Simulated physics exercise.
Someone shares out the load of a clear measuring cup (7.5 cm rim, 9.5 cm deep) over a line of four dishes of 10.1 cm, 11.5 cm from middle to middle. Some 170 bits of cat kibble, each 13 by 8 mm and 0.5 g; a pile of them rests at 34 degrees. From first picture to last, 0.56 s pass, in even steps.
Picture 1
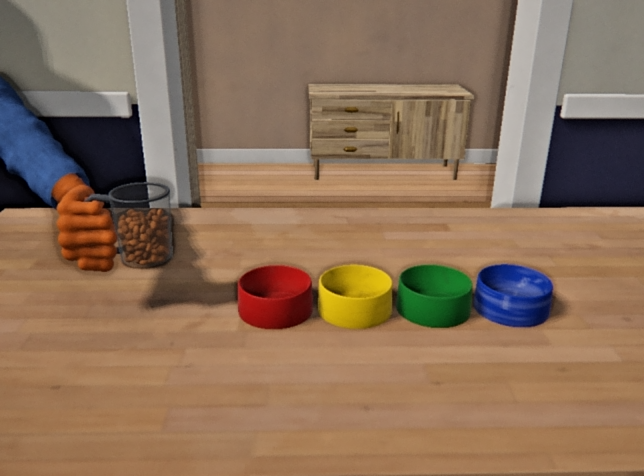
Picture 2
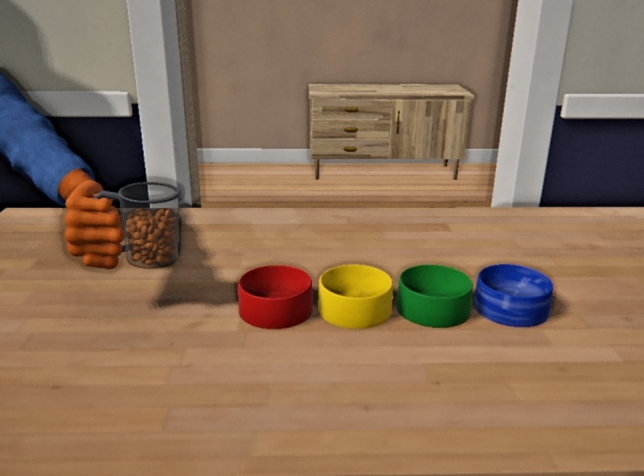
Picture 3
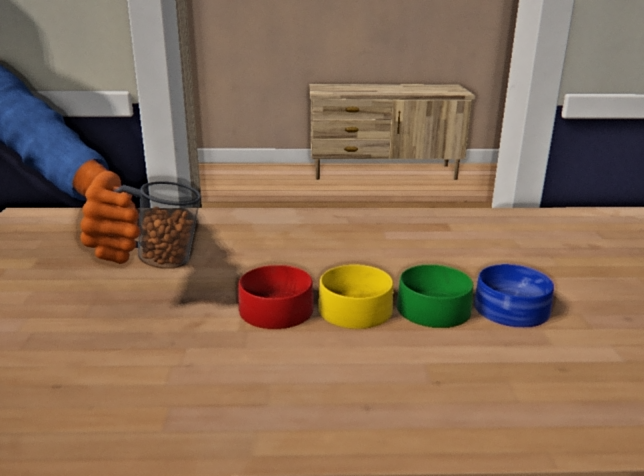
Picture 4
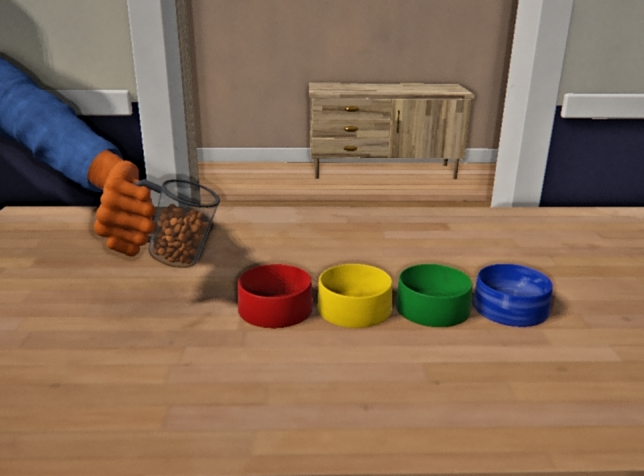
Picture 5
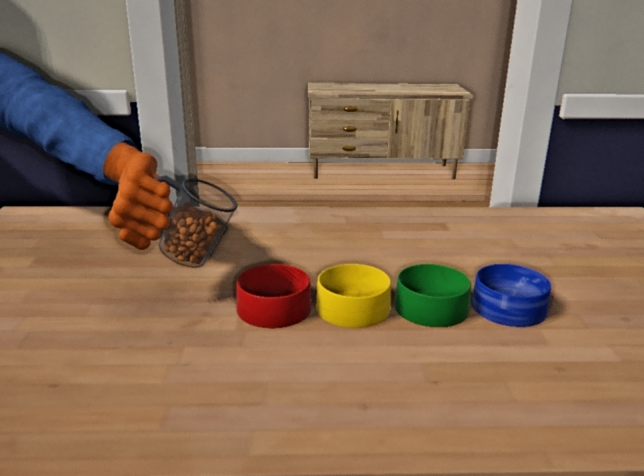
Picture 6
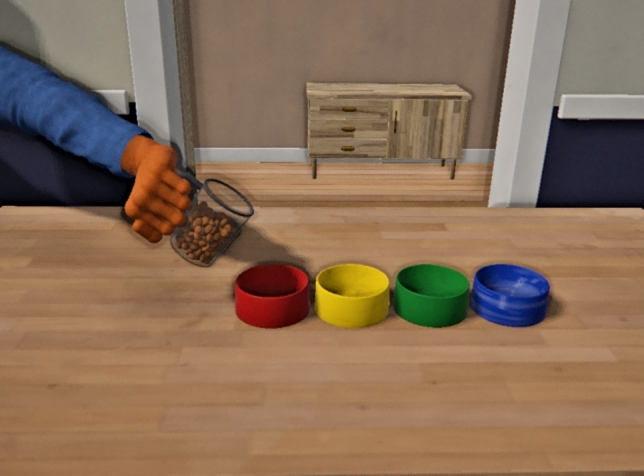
At first, an orange hand in a blue sleeve holds a clear measuring cup of brown kibble upright, left of a row of red, yellow, green and blue dishes on a wooden counter. The hand moves the cup a short way right, steadily tilting it toward the red dish, the kibble still inside.
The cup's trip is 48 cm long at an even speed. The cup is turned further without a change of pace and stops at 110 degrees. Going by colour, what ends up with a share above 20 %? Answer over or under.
Red: Under, blue: Over, green: Over, yellow: Under, counter: Under.
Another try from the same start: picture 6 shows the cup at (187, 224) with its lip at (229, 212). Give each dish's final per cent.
Red 0; blue 0; green 10; yellow 70.
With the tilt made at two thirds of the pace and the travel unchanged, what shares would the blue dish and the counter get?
In that case blue 90; counter 0.
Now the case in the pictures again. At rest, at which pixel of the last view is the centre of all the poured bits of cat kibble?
Around (449, 302).
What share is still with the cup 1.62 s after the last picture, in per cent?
About 35 per cent.
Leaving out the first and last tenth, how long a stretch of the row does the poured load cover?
About 16 cm.
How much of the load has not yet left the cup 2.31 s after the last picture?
Roughly 10 per cent.
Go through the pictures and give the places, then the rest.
In the first picture, cup at (144, 226), tilt 0 degrees, lip at (168, 192), moved 0.0 cm; middle of the pieces at (144, 234); red dish at (275, 282); yellow dish at (356, 281); green dish at (436, 281); blue dish at (515, 280).
In the second picture, cup at (151, 226), tilt 4 degrees, lip at (178, 194), moved 1.0 cm; middle of the pieces at (151, 234).
In the third picture, cup at (167, 225), tilt 12 degrees, lip at (200, 198), moved 3.1 cm; middle of the pieces at (165, 233).
In the fourth picture, cup at (182, 224), tilt 19 degrees, lip at (219, 202), moved 5.2 cm; middle of the pieces at (179, 232).
In the fifth picture, cup at (196, 224), tilt 27 degrees, lip at (236, 207), moved 7.3 cm; middle of the pieces at (192, 231).
In the sixth picture, cup at (210, 224), tilt 35 degrees, lip at (253, 213), moved 9.4 cm; middle of the pieces at (205, 231); red dish at (272, 281); yellow dish at (353, 281); green dish at (433, 280); blue dish at (512, 280).
Then, 0.97 s after the last picture, tilt 103 degrees; cup holds 95 %, yellow 5 %.
Then, 1.62 s after the last picture, tilt 110 degrees; cup holds 35 %, green 55 %, yellow 5 %.
Then, 2.31 s after the last picture, tilt 110 degrees; cup holds 10 %, blue 20 %, green 55 %, yellow 5 %.
In the end, red 0 %, blue 30 %, green 55 %, yellow 5 %, counter 10 %.
